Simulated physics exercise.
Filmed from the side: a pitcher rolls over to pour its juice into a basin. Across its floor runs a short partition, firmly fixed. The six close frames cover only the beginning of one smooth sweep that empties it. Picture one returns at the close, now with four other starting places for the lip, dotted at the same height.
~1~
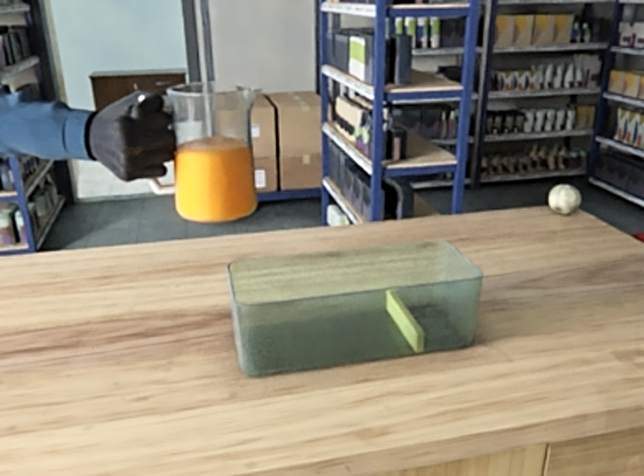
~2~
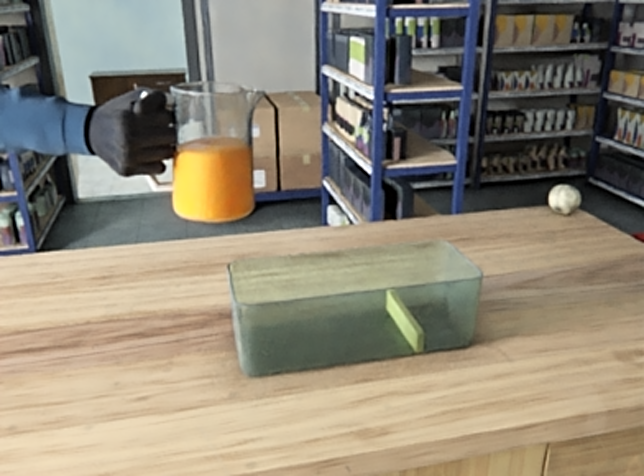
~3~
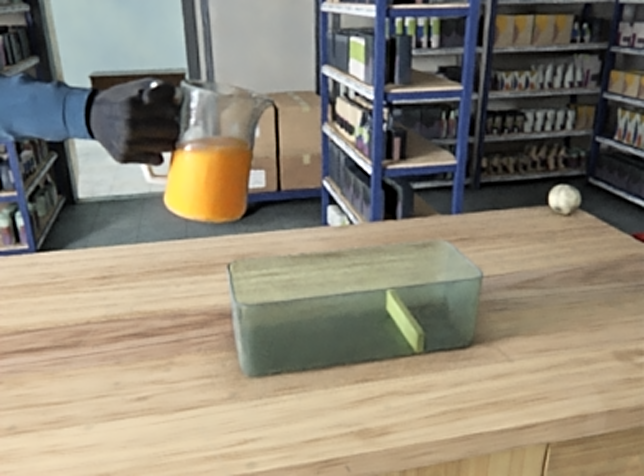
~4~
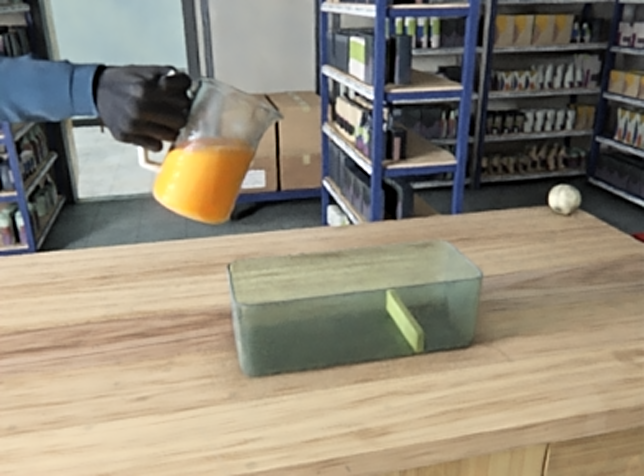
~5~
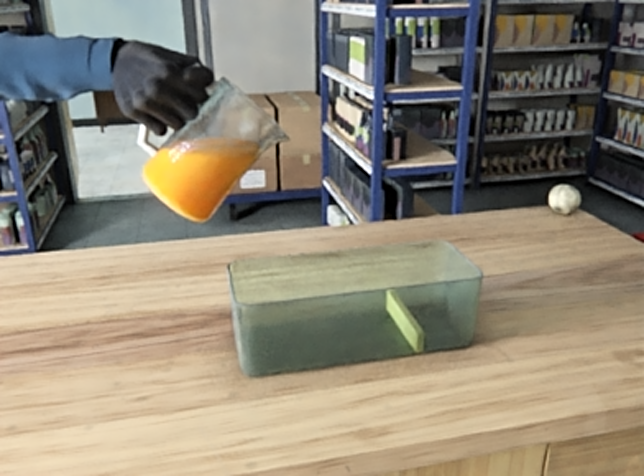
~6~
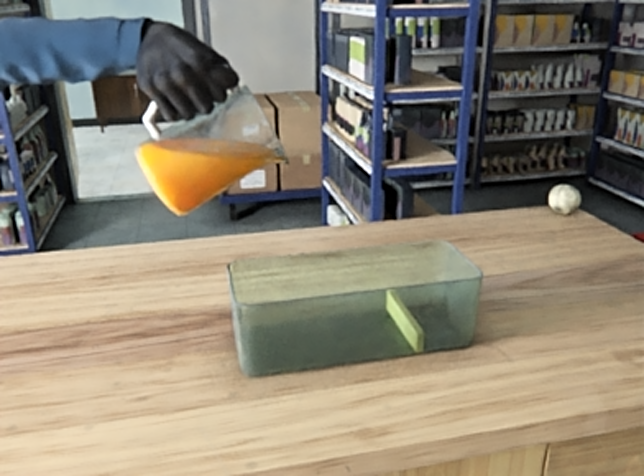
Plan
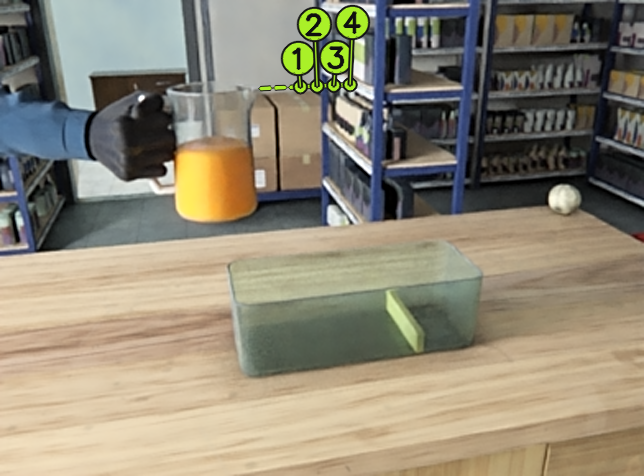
The video shows a gloved hand holding a clear pitcher of orange juice above a wooden table, where a greenish transparent basin with a short partition sits, then steadily tilting the pitcher to the right, the juice staying inside.
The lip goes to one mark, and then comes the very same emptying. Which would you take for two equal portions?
4 works best here.
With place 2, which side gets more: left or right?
The left side.
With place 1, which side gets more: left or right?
The left side.
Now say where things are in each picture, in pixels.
The first frame shows upright, lip at (261, 88); basin from (241, 374) to (472, 342); top of the wall at (405, 310); nothing has left yet.
The second frame shows tipped about 3°, lip at (264, 91); nothing has left yet.
The third frame shows tipped about 12°, lip at (272, 100); nothing has left yet.
The fourth frame shows tipped about 26°, lip at (282, 116); nothing has left yet.
The fifth frame shows tipped about 43°, lip at (289, 138); nothing has left yet.
The sixth frame shows tipped about 62°, lip at (288, 162); nothing has left yet.
In lime, 1 at (300, 86); 2 at (317, 86); 3 at (333, 85); 4 at (350, 84).
For place 1, about 85 % ends left of the wall and 11 % right of it; 4 % is lost outside.
For place 2, about 87 % ends left of the wall and 7 % right of it; 6 % is lost outside.
For place 3, about 80 % ends left of the wall and 16 % right of it; 3 % is lost outside.
For place 4, about 52 % ends left of the wall and 45 % right of it; 3 % is lost outside.
